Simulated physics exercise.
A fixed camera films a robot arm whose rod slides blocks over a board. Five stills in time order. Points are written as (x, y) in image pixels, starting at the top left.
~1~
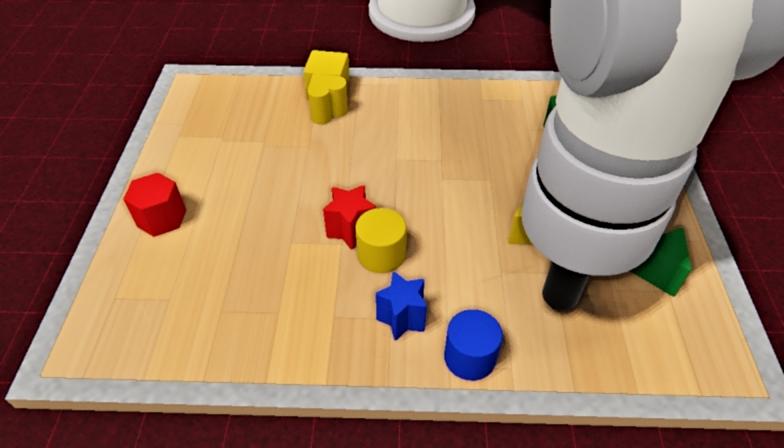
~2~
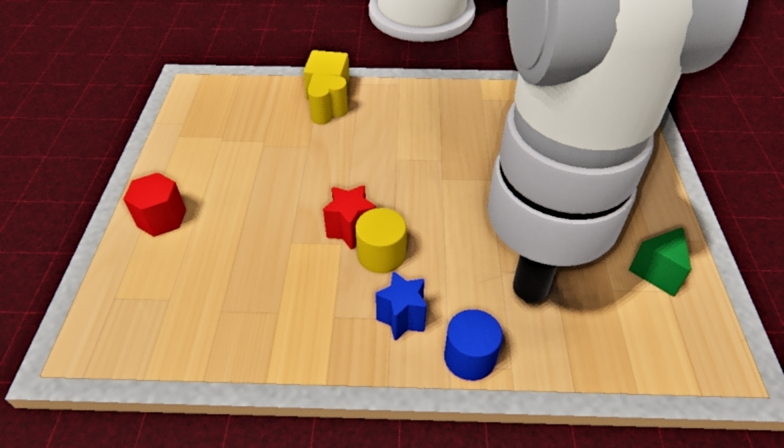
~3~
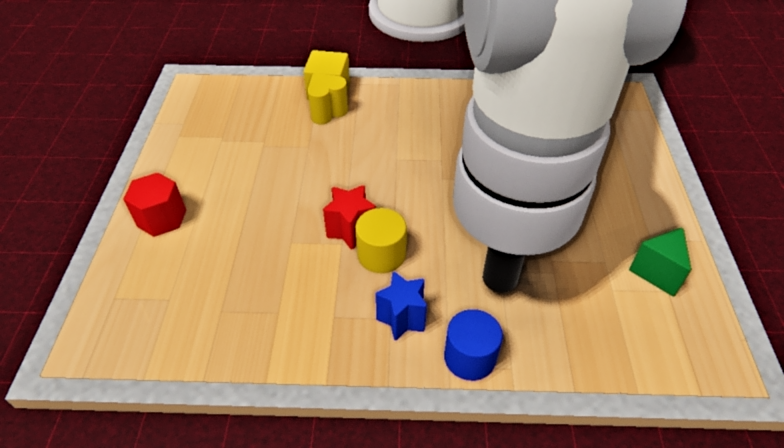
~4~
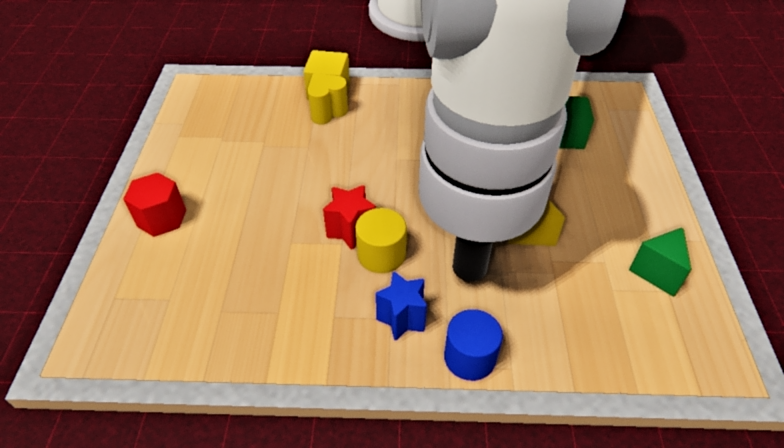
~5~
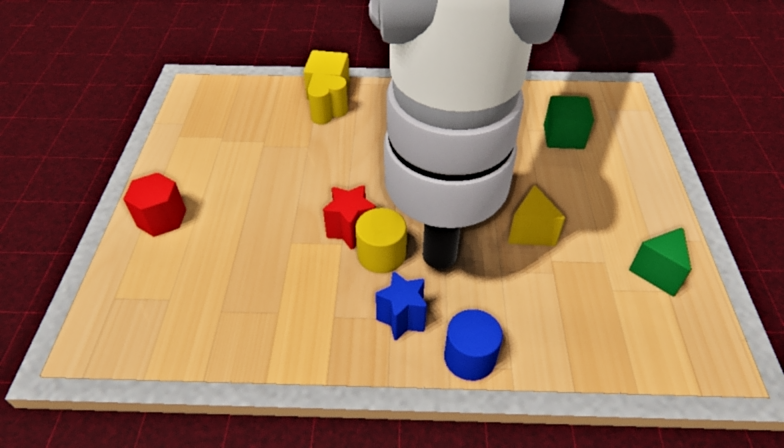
On a wooden board, a robot arm moving its black rod leftward past a blue cylinder, the coloured blocks staying still.
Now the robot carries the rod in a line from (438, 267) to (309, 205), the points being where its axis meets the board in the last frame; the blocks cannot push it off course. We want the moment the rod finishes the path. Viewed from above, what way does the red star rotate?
I'd predict that, seen from above, the red star rotates clockwise.
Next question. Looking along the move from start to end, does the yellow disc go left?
Yes.
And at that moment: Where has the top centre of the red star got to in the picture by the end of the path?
Its top middle is near (272, 172).
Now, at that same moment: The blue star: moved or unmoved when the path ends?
It holds its position.
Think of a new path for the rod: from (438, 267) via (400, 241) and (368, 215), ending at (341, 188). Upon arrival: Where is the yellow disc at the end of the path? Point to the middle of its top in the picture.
At (352, 222).
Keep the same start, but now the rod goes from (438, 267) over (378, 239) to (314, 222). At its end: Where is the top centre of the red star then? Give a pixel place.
I'd expect the centre of its top face to be at (286, 178).
What follows on the original path. One third of the way, rod at (392, 233); red star at (329, 192); yellow disc at (350, 220).
Two thirds of the way, rod at (348, 213); red star at (315, 187), turned 40° clockwise; yellow disc at (322, 222).
At the end, rod at (307, 194); red star at (272, 172), turned 35° clockwise; yellow disc at (322, 222); blue star unmoved.
